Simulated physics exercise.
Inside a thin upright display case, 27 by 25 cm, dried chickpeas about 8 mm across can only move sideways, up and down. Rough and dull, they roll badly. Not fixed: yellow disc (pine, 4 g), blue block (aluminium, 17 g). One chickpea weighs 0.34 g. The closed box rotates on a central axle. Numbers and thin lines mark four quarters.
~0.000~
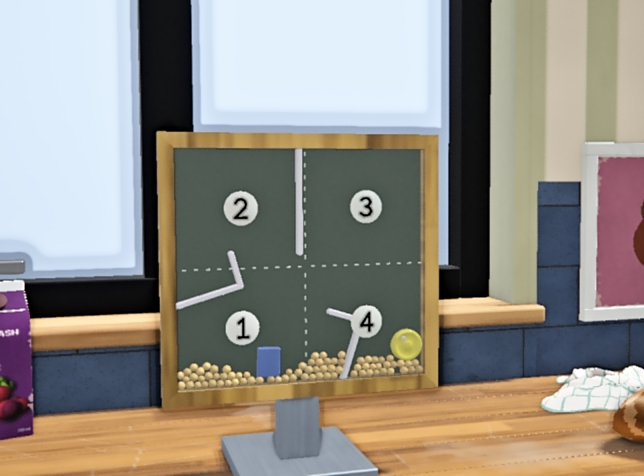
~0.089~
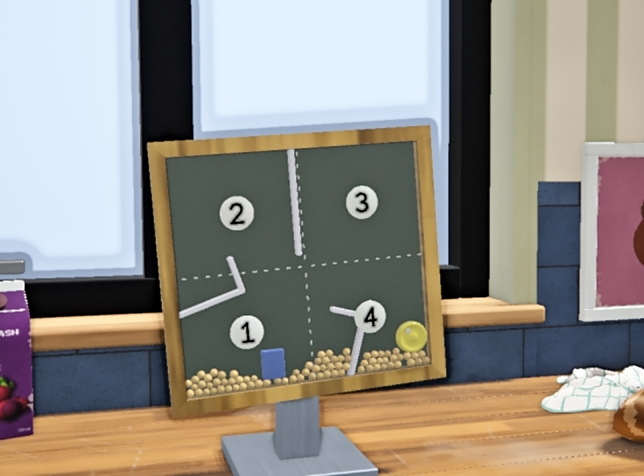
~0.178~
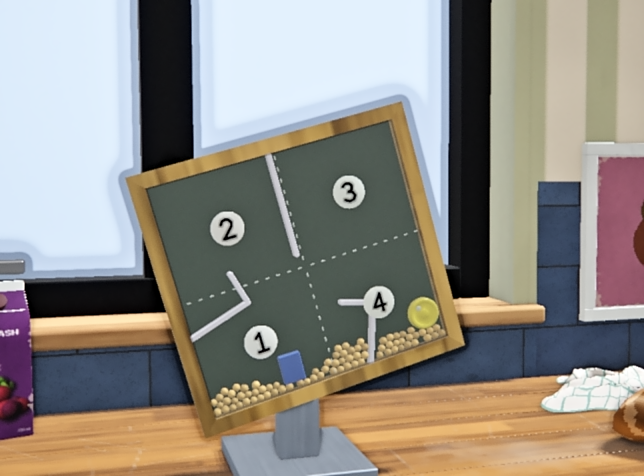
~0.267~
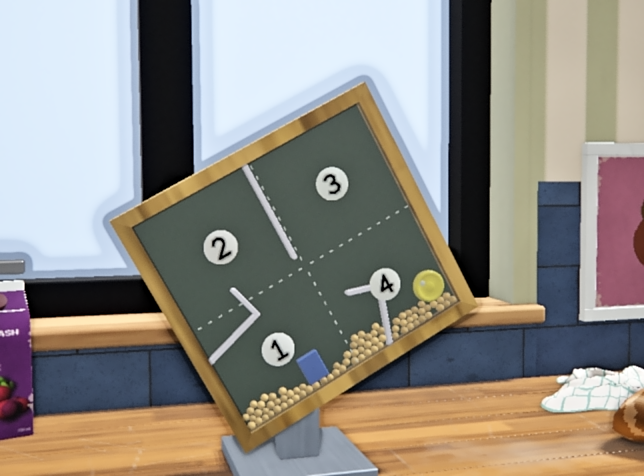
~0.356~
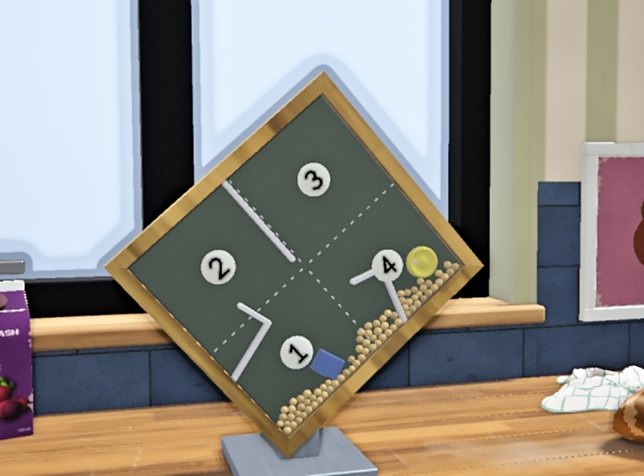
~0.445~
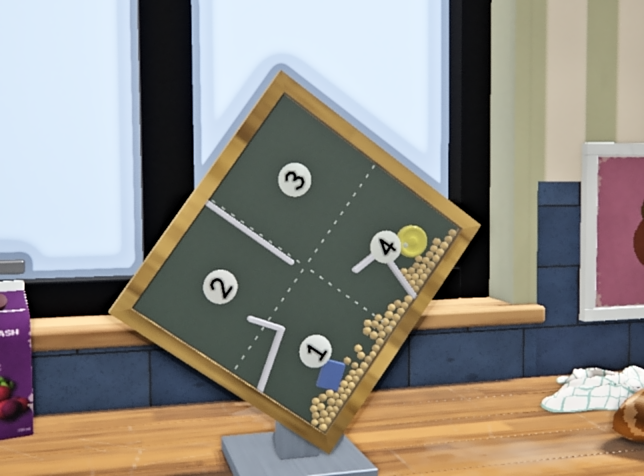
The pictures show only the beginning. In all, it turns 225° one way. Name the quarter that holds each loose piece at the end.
Blue block: 3; yellow disc: 3.
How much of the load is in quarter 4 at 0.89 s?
Roughly 30 per cent.
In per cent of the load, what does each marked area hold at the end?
Quarter 1: 0; quarter 2: 10; quarter 3: 85; quarter 4: 0.
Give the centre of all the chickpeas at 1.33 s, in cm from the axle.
About 4 cm right and 2 cm above.
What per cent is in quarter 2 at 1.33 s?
Some 0 per cent.
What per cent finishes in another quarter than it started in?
Some 100 per cent.
After 0.89 s, it stands 118° anticlockwise; the chickpeas' middle is 11 cm right of and level with the centre; no. 1, 70 %, no. 4, 30 %; yellow disc in no. 4; blue block in no. 1.
After 1.33 s, it stands 181° anticlockwise; the chickpeas' middle is 4 cm right of and 2 cm above the centre; no. 1, 70 %, no. 3, 30 %; yellow disc in no. 3; blue block in no. 1.
After 1.70 s, it has come round 225° anticlockwise; the chickpeas' middle is 1 cm left of and 11 cm below the centre; no. 2, 10 %, no. 3, 85 %, no. 4, 5 %; yellow disc in no. 3; blue block in no. 3.
Settled by 2.8 s, it has come round 225° anticlockwise; no. 1, 0 %, no. 2, 10 %, no. 3, 85 %, no. 4, 0 %; yellow disc in no. 3; blue block in no. 3.
